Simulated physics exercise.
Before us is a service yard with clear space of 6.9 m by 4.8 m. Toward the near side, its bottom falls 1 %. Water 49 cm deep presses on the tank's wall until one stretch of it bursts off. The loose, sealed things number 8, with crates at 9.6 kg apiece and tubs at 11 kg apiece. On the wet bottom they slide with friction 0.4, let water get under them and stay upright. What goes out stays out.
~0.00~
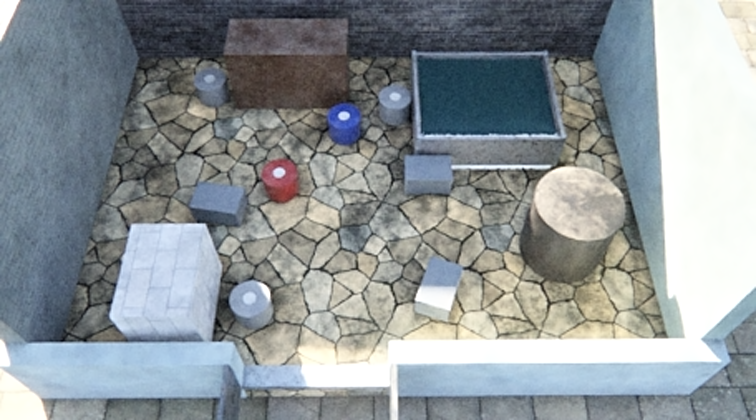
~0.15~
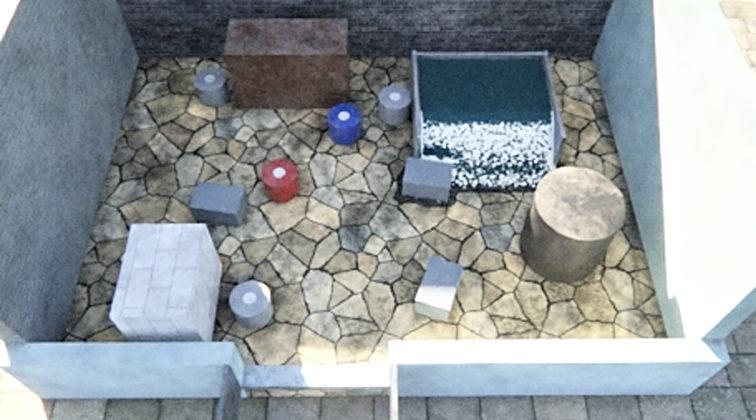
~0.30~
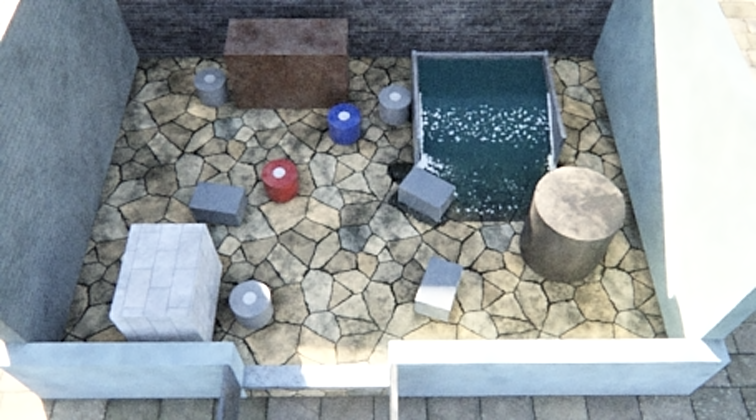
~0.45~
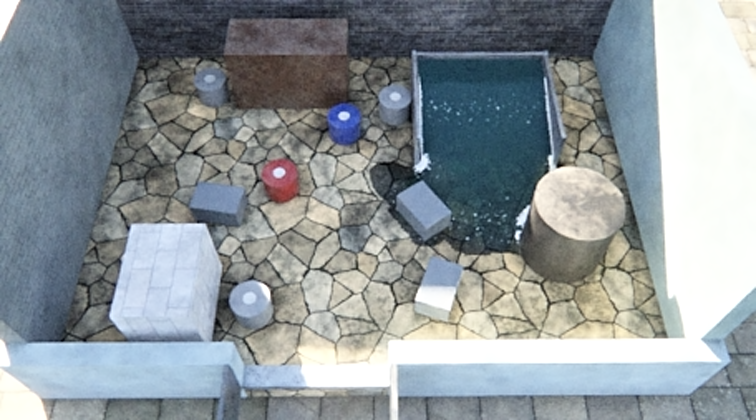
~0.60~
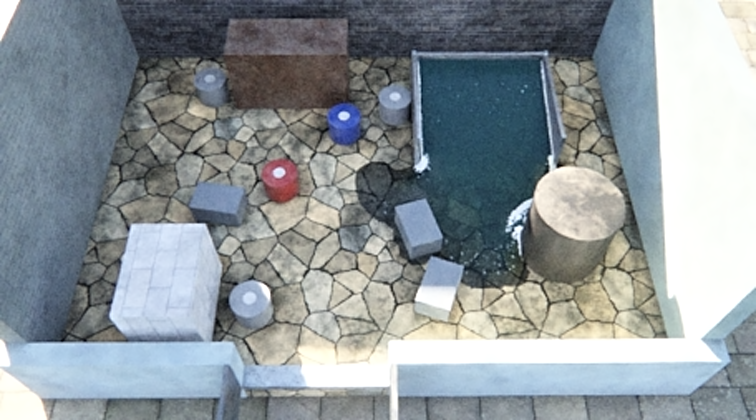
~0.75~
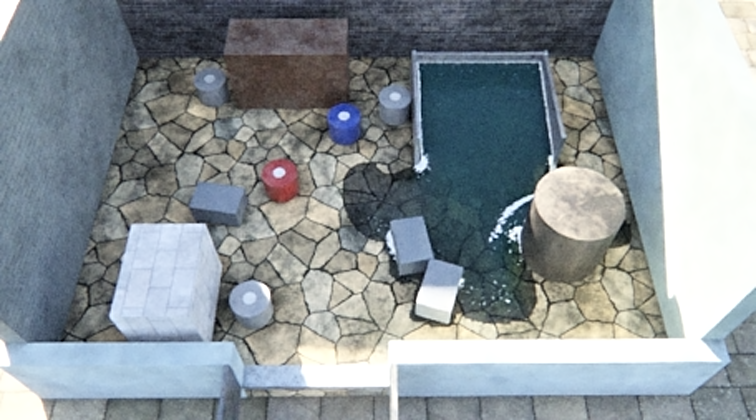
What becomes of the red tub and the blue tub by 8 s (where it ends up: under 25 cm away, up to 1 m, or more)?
The red tub keeps to its spot. The blue tub keeps to its spot.
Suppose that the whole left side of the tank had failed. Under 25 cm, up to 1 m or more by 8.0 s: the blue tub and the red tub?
The blue tub would be washed far off and the red tub would be washed far off.
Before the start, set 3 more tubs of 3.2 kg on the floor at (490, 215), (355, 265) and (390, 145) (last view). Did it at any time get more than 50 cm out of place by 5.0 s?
Going through them in the order asked, they come out clear of the mark, clear of the mark and shy of the mark.
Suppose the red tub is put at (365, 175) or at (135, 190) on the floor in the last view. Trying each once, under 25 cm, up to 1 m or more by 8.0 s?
Well, it scarcely moves on the first try and scarcely moves on the second.
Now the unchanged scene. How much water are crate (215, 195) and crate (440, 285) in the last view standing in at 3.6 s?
0 and 9 cm.
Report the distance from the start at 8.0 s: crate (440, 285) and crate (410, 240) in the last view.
In turn: Washed out, washed out.
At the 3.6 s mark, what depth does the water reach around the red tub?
I'd put it at about 0 cm.
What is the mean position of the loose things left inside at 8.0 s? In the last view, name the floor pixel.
The centre sits near (286, 149).
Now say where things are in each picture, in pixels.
The red tub at (279, 173), on the bottom; the blue tub at (344, 116), on the bottom; water covers 2.6 m2; 0 of 8 have shifted, in the first frame.
The red tub at (279, 173) rests on the ground; the blue tub at (344, 116), on the bottom; water covers 3.4 m2; 1 of 8 have shifted, in the second frame.
The red tub at (279, 173), on the bottom; the blue tub at (344, 116) rests on the ground; 4.4 m2 under water; 1 of 8 have shifted, in the third frame.
The red tub at (279, 173) rests on the ground; the blue tub at (344, 116), on the bottom; 5.3 m2 under water; 1 of 8 have shifted, in the fourth frame.
The red tub at (279, 173), on the bottom; the blue tub at (344, 116), on the bottom; water covers 6.3 m2; 1 of 8 have shifted, in the fifth frame.
The red tub at (279, 173), on the bottom; the blue tub at (344, 116), on the bottom; 7.2 m2 under water; 1 of 8 have shifted, in the sixth frame.
After 1.6 s the red tub is near (279, 173), 0.0 m from its start, aground; the blue tub is near (344, 116), 0.0 m from its start, aground; 0 of 8 are out; 1 afloat.
After 3.6 s the red tub is near (279, 173), 0.0 m from its start, aground; the blue tub is near (344, 116), 0.0 m from its start, aground; 1 of 8 are out; 2 afloat.
After 5.6 s the red tub is near (284, 166), 0.1 m from its start, aground; the blue tub is near (344, 116), 0.0 m from its start, aground; 2 of 8 are out; 0 afloat.
After 8.0 s the red tub is near (284, 166), 0.1 m from its start, aground; the blue tub is near (344, 116), 0.0 m from its start, aground; 2 of 8 are out; 0 afloat.
